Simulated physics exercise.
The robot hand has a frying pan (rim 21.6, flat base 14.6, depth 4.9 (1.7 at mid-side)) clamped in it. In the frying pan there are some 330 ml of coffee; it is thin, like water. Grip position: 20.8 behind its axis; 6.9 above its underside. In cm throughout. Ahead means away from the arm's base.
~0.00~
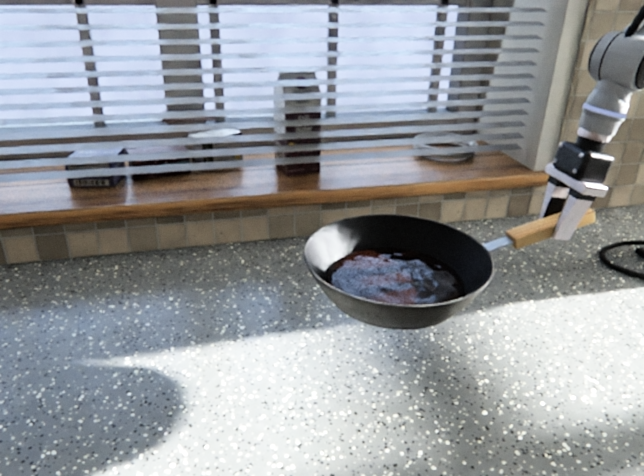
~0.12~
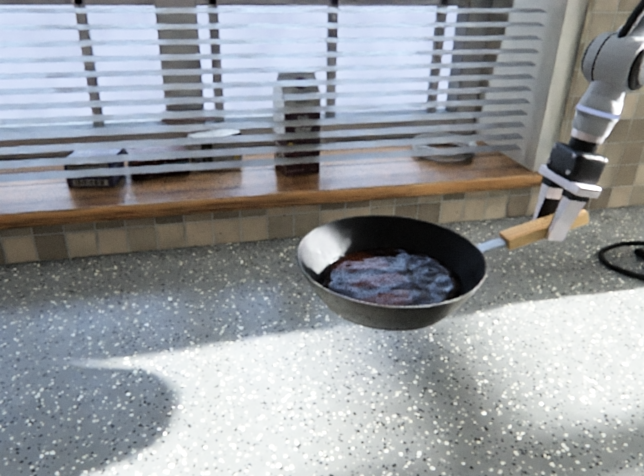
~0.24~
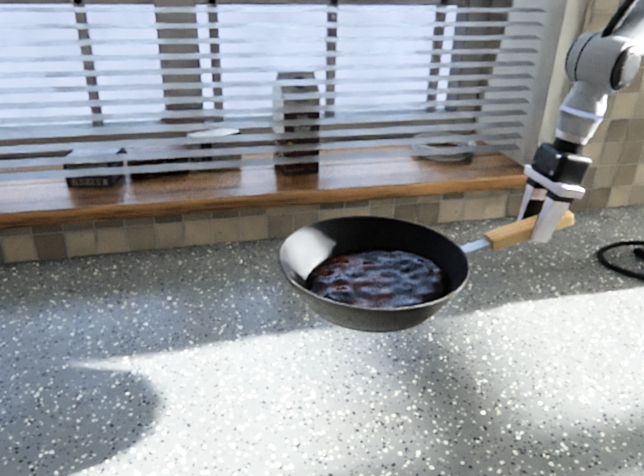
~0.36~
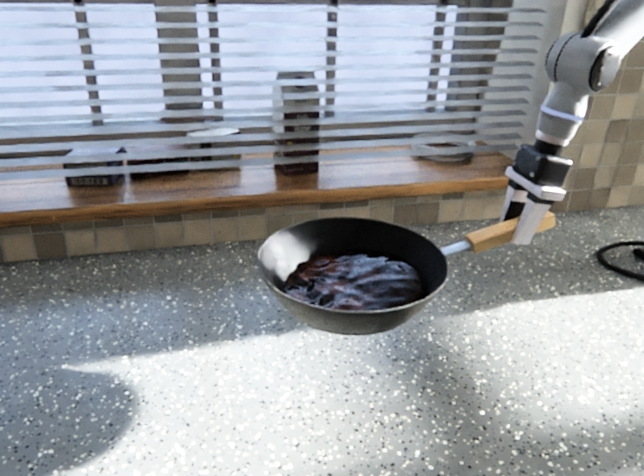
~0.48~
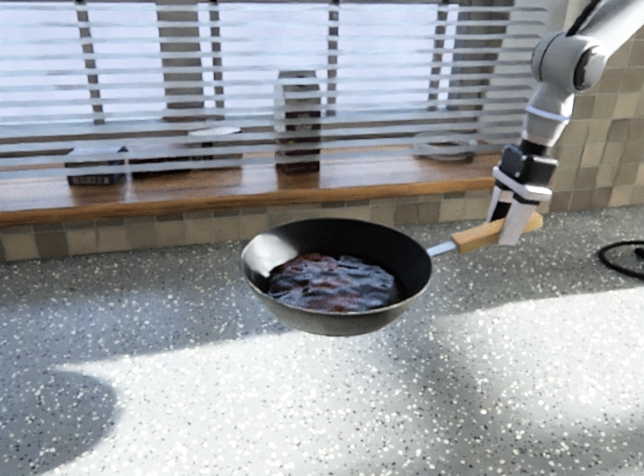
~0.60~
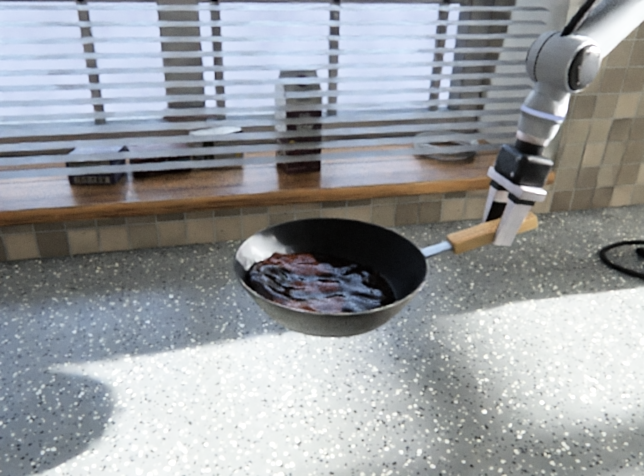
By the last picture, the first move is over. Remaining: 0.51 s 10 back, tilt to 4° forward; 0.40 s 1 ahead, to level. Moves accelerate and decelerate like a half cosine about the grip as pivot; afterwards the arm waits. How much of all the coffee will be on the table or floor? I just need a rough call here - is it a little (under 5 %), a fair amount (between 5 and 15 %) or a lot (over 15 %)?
It is a little, under 5 %.
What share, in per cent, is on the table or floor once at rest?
1 %.
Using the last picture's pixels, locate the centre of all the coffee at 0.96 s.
Near pixel (385, 290).
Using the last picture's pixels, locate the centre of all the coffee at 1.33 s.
The centre lands around (422, 281) in the last view.
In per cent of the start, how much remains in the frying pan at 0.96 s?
My guess is near 100 in a hundred.
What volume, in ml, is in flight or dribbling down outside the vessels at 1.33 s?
Estimate: Some 5 ml.
After 0.96 s, tilted 3° forward, liquid up to 13 above the table; 335 ml in the frying pan.
After 1.33 s, tilted 2° forward, liquid up to 15 above the table; 330 ml in the frying pan, 5 ml in the air or running down outside.
After 1.71 s, level, liquid up to 15 above the table; 330 ml in the frying pan, 5 ml on the table or floor.
After 2.51 s, level, liquid up to 15 above the table; 330 ml in the frying pan, 5 ml on the table or floor.
At rest, 330 ml in the frying pan, 5 ml on the table or floor. That is 1 % on the table or floor.
